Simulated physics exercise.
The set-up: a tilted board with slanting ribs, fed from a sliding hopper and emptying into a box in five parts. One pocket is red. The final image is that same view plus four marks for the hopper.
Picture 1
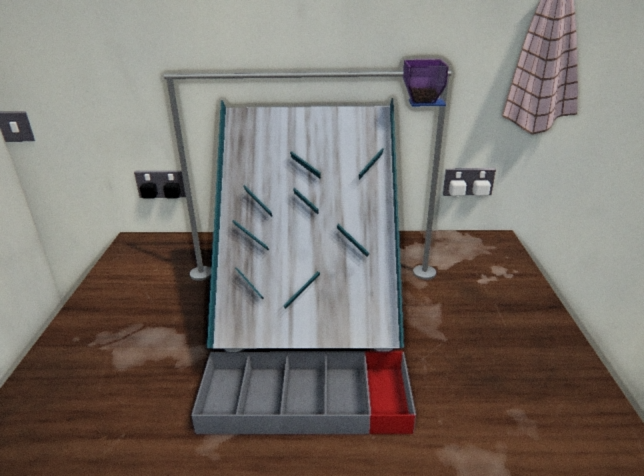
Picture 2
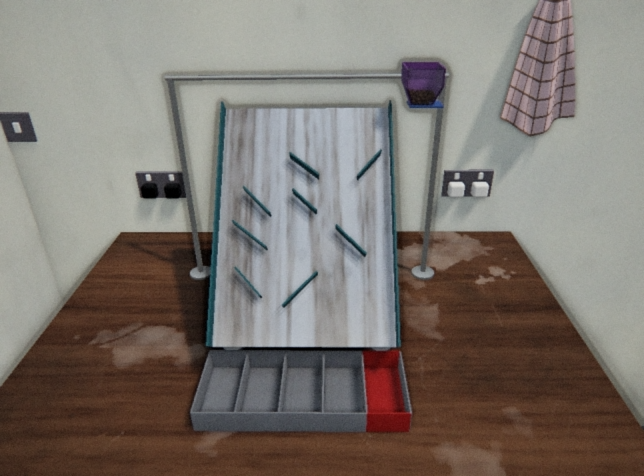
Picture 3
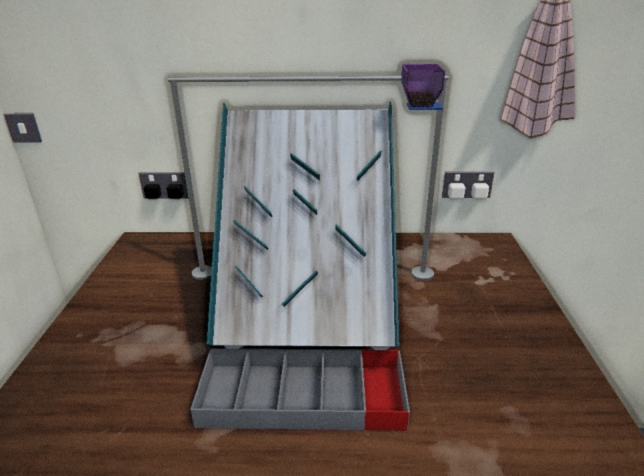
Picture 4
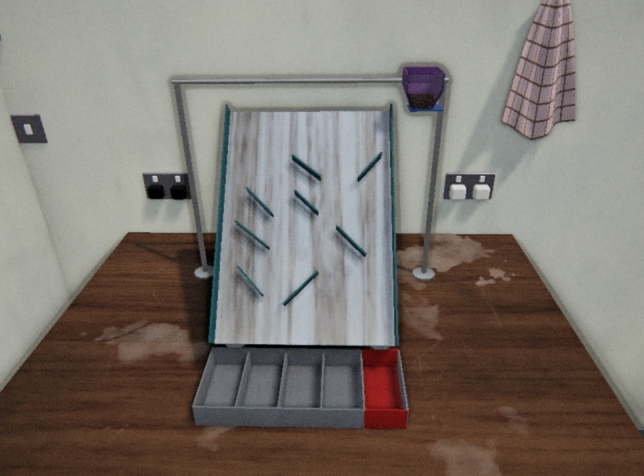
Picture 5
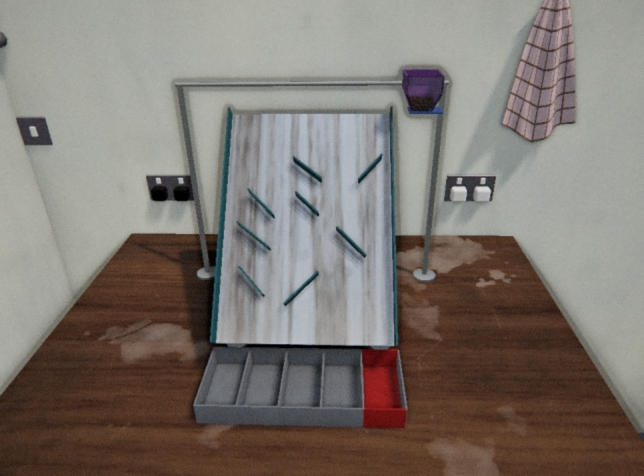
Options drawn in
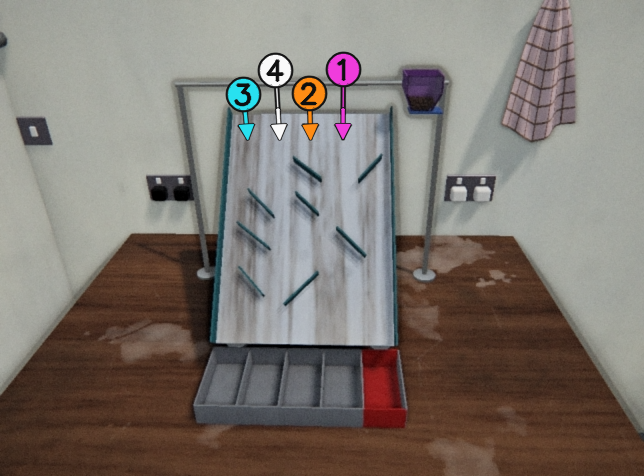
A tilted board with slanting ribs stood on a wooden table above a five-part box with a red right-hand pocket, while the purple hopper stayed at upper right and only the view shifted slightly.
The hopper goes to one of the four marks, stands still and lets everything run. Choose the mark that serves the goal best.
Mark 2.
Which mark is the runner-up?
Here it is mark 1.
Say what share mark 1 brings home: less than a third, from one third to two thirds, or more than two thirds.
Mark 1 gives from one third to two thirds.
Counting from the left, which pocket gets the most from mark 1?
It is the fifth one.
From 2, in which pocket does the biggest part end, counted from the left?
The fifth from the left.
On the marked copy, mark 1 meets the board at (343, 133); mark 2 meets the board at (310, 133); mark 3 meets the board at (247, 134); mark 4 meets the board at (279, 134).
Choosing 1, about two thirds in the red pocket, a small part in other pockets, about a quarter outside the box.
Choosing 2, most in the red pocket, a small part in other pockets, a stray few outside the box.
Choosing 3, a stray few in the red pocket, most in other pockets, about a quarter outside the box.
Choosing 4, a stray few in the red pocket, nearly all in other pockets, a stray few outside the box.
